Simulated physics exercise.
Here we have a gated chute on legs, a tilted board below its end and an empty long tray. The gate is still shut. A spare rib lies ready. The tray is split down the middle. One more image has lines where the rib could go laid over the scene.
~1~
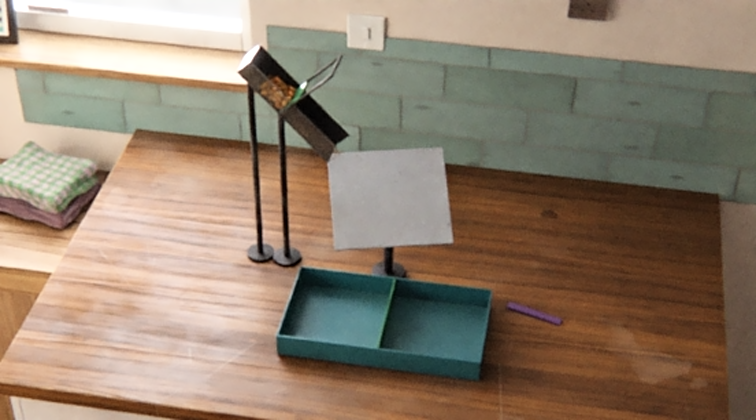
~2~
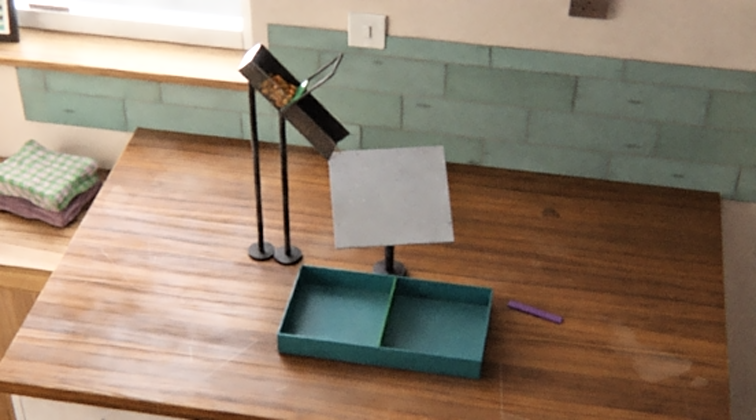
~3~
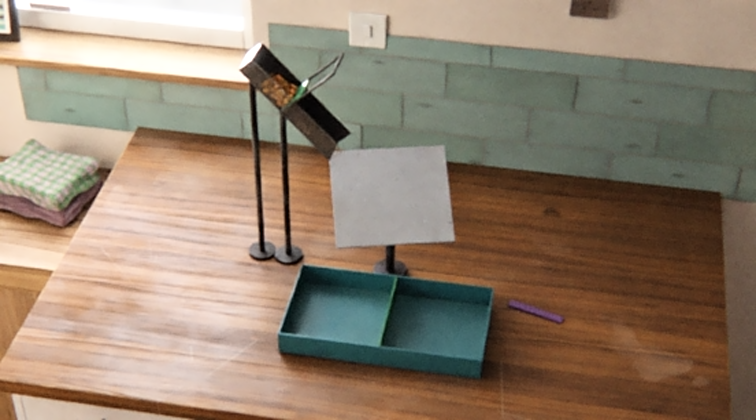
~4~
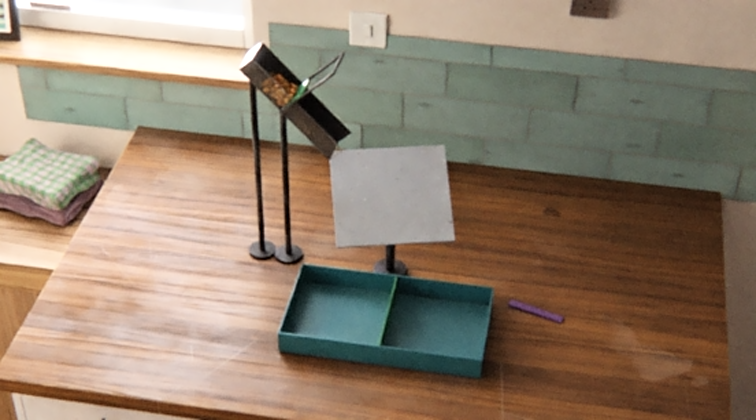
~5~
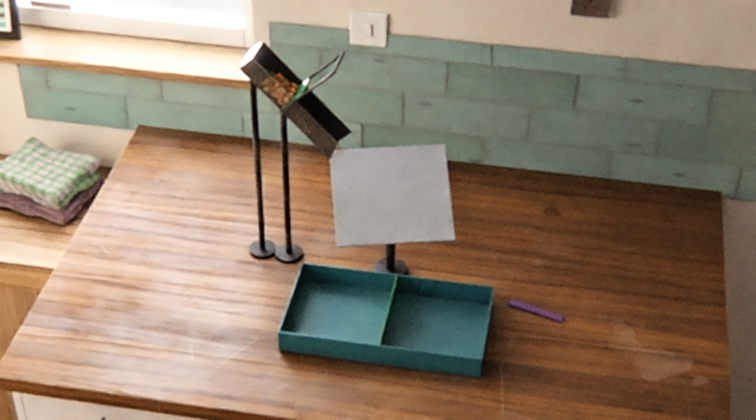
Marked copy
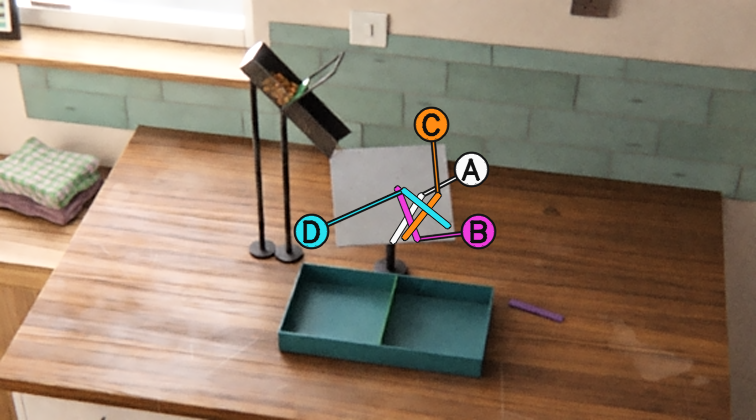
Nothing moves from start to end: a small brown load sits behind the gate in a black, slanted chute on thin legs. Below its end stands a tilted grey board, with an empty teal tray, divided in two, in front and a purple strip lying to the right on the wooden surface.
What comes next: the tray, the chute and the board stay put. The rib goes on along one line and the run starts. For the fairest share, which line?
Best: C.
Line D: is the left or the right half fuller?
Right.
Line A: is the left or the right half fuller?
More lands on the left.
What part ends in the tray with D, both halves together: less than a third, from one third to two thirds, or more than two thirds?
Line D gives more than two thirds.
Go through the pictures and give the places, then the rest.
Load behind the gate at (280, 93), roasted chickpeas; lip of the chute at (332, 154), sloping fairly steeply, in the first frame.
Middle of the board at (391, 196), tilted fairly steeply; middle of its low edge at (395, 245); of its high edge at (386, 149), in the second frame.
Front corners of the tray at (278, 333) and (481, 360); front end of its middle wall at (379, 346); gate still shut at (302, 90), in the third frame.
Middle of the load at (282, 91); lip at (334, 151), in the fourth frame.
Middle of the load at (282, 90); lip at (334, 150), in the fifth frame.
On the marked copy, line A from (421, 195) to (393, 241); line B from (397, 188) to (417, 239); line C from (438, 195) to (404, 237); line D from (404, 190) to (447, 225).
If A is chosen, of what is caught, most in the left half, about a quarter in the right.
If B is chosen, of what is caught, a small part in the left half, most in the right.
If C is chosen, of what is caught, about a third in the left half, about two thirds in the right.
If D is chosen, of what is caught, about a quarter in the left half, most in the right.
